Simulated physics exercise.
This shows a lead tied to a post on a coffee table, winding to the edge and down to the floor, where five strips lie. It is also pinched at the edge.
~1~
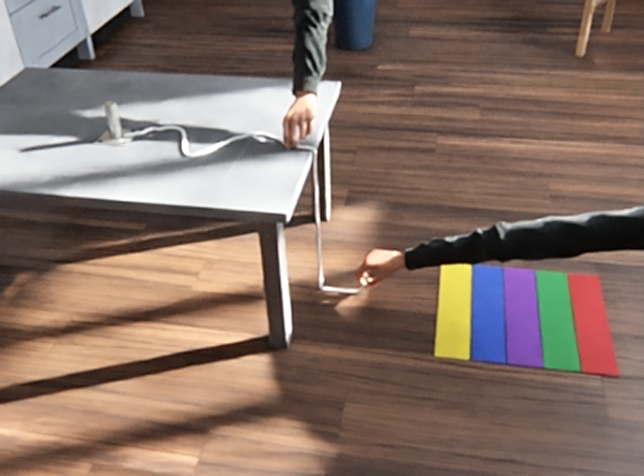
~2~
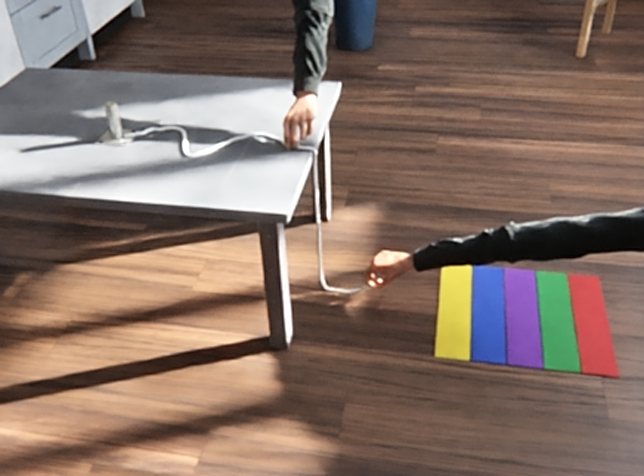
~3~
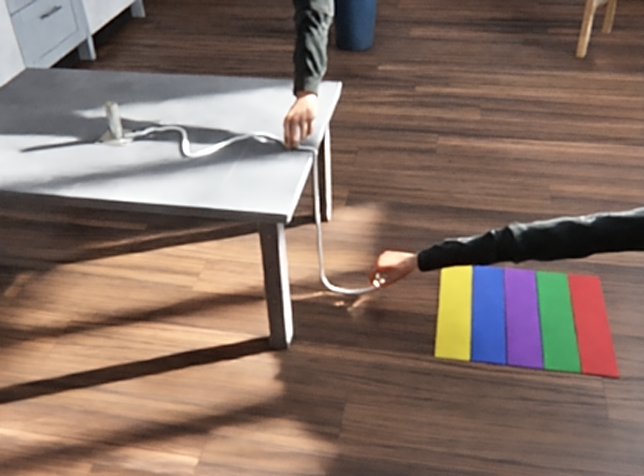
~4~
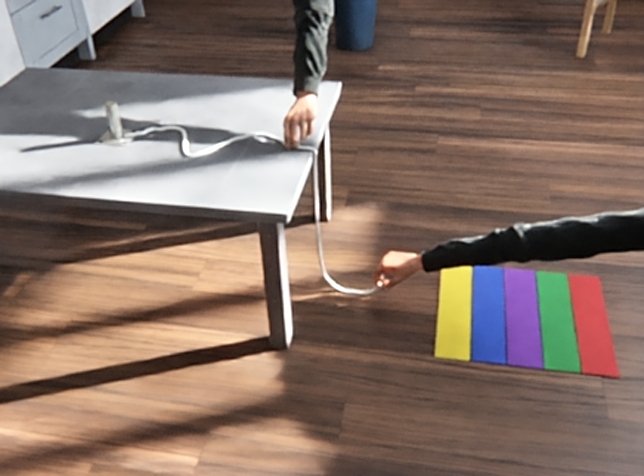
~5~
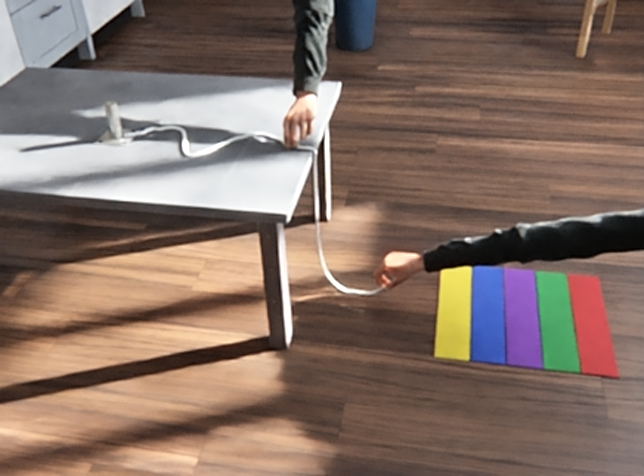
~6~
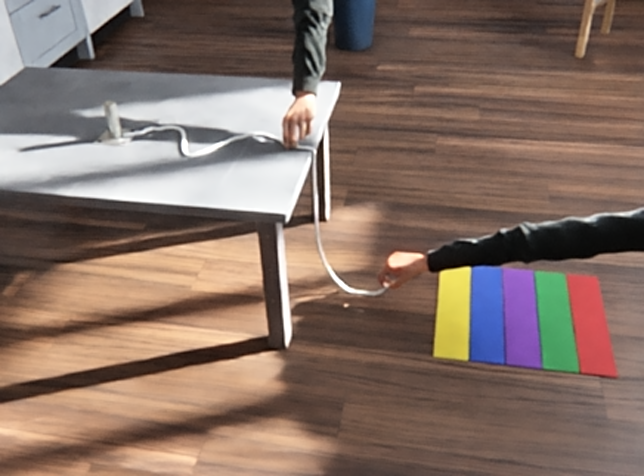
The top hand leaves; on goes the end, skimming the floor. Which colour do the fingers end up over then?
They end up over the green strip.
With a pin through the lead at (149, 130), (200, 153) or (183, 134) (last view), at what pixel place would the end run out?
In order of the tries: About (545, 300), about (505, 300), about (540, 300).
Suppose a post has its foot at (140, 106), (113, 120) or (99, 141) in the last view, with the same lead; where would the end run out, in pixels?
(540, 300), (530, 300) and (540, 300), roughly.
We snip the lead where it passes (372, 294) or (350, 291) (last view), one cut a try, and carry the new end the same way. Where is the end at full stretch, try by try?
Try by try, around (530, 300) and (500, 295).
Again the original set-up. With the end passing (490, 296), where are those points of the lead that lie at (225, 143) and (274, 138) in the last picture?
First at (276, 149), next at (318, 172).
Early on, end near (490, 296); over blue.
Midway, end near (531, 300); over purple.
At the end of the slack, end near (556, 303); over green. Over green.
